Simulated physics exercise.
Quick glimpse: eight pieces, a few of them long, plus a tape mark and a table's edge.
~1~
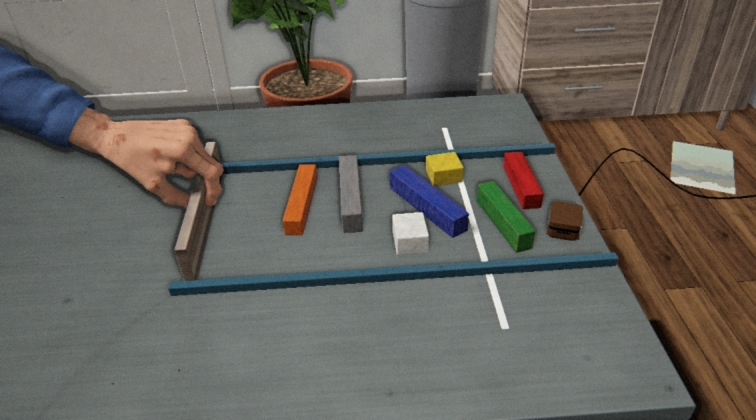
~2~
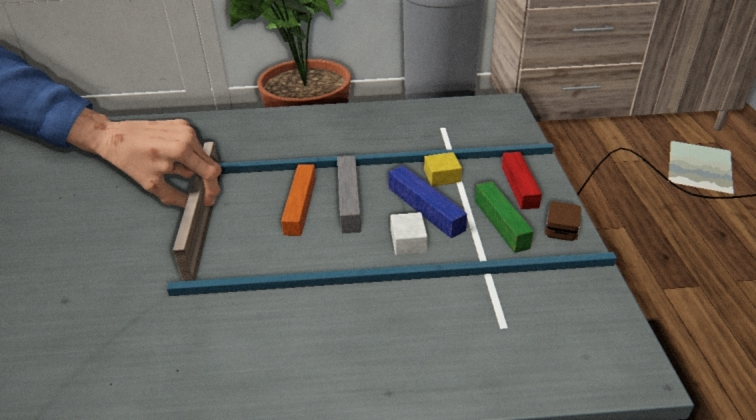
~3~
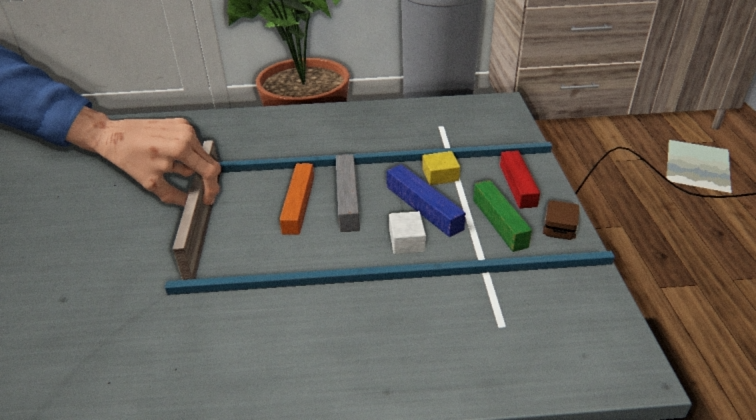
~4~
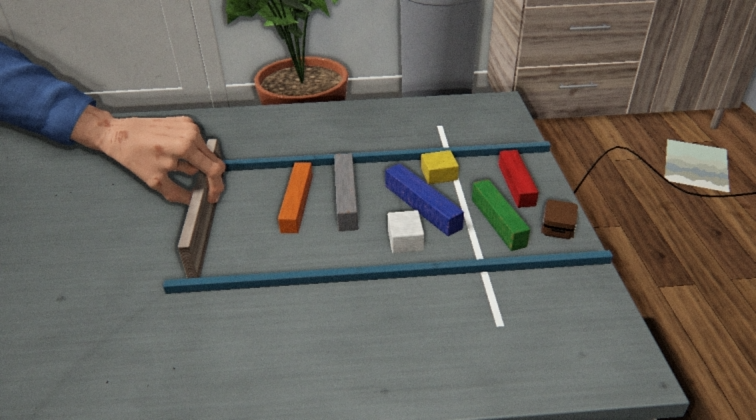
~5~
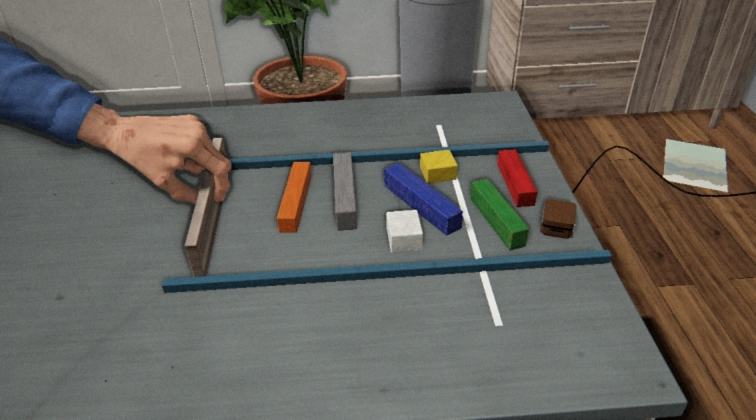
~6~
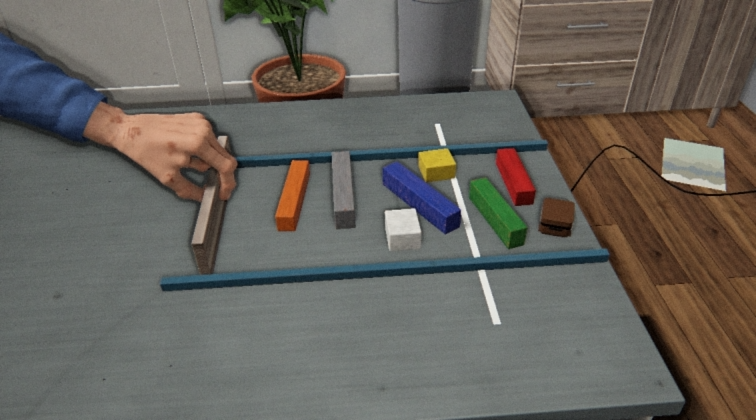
A hand slid a wooden board slightly to the right between two blue strips on a grey table, while the coloured blocks ahead of it, some beyond a white line, stayed untouched.
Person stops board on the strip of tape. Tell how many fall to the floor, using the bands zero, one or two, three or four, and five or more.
Zero fall to the floor.
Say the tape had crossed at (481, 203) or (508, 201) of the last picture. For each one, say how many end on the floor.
Down on the floor: 0 and 2.
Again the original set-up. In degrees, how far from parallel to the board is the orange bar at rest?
The angle comes out near 0 degrees.
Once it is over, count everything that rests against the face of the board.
2 touch it.
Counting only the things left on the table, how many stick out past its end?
0.
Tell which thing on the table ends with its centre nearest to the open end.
Foremost: The brown case.
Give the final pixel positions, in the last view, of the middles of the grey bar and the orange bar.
You'll find the grey bar at roughly (484, 180) and the orange bar at roughly (466, 183).
Soon after, none off yet; brown case at rest near (557, 219); red stick at rest near (515, 176); green bar at rest near (497, 212).
Then, none off yet; brown case at rest near (557, 219); red stick at rest near (515, 176); green bar moving near (505, 211).
At rest, the number that fall off is zero.
